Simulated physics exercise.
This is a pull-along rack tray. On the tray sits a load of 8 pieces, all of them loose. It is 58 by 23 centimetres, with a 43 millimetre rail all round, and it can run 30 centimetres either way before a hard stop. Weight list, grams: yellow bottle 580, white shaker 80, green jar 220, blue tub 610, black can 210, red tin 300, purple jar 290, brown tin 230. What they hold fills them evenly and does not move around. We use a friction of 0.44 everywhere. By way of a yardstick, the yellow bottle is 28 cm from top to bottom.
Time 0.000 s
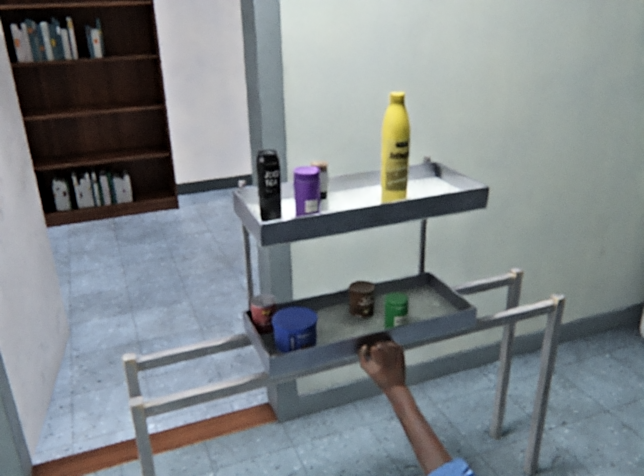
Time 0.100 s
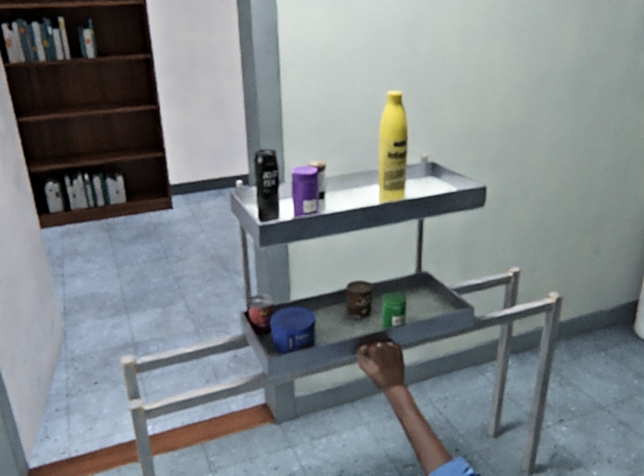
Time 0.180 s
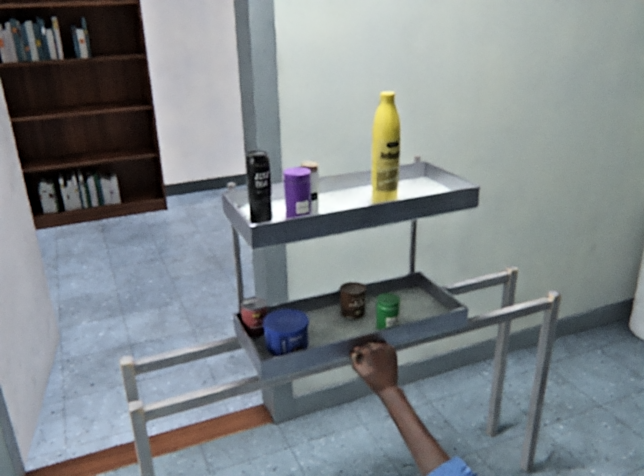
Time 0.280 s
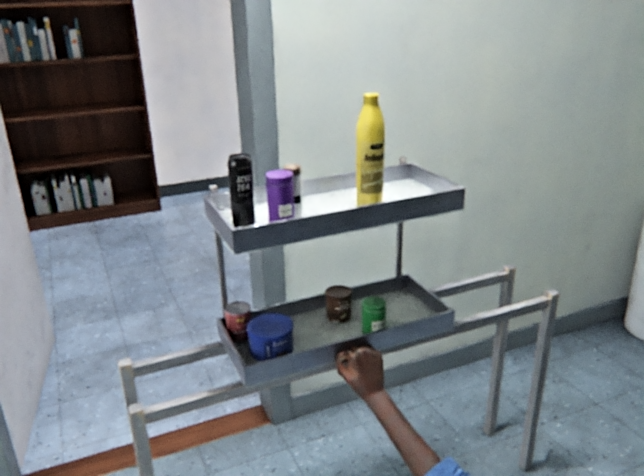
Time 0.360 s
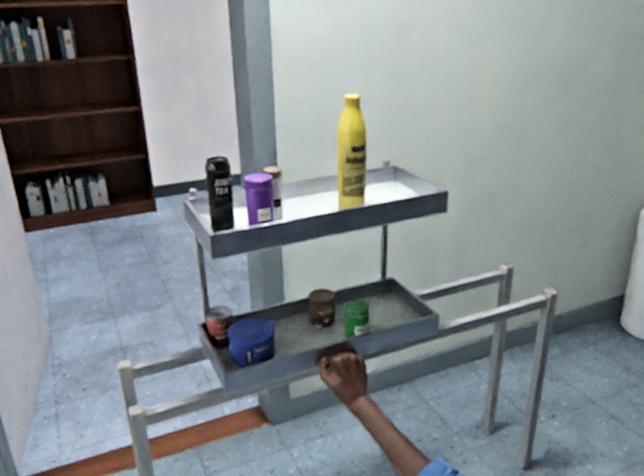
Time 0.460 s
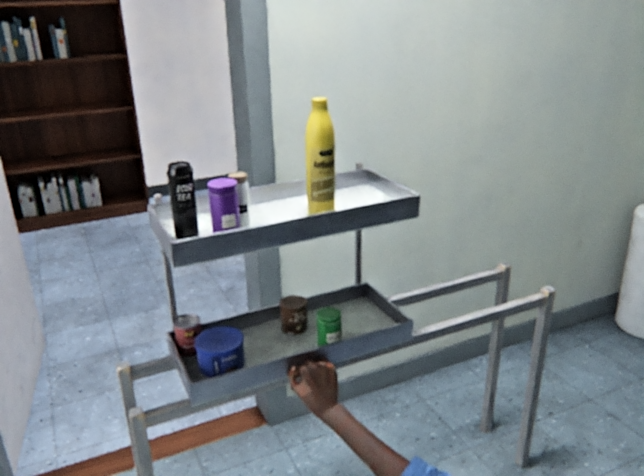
A hand gripping a two-level rack tray of loose bottles, jars, tubs and tins, sliding it left along rails, slowly at first.
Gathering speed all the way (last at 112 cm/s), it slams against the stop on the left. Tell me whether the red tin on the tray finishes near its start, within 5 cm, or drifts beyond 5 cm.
Watch - it hardly goes anywhere.
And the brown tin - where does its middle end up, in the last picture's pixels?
It comes to rest somewhere around (208, 338).
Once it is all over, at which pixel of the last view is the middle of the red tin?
Rest point: Near (144, 347).
Around 0.66 s, tray moved 30 cm left; white shaker at 27° to upright; black can at 31° to upright; yellow bottle at 17° to upright.
Around 0.86 s, tray moved 30 cm left; yellow bottle at 70° to upright; purple jar at 58° to upright; white shaker at 44° to upright.
Finally (2.1 s), on their side or leaning hard on the tray, yellow bottle, white shaker, black can and purple jar; not toppled but over 5 cm from the start, green jar and brown tin; the other 2 still in place (within 5 cm). In the last view, red tin near (144, 347).
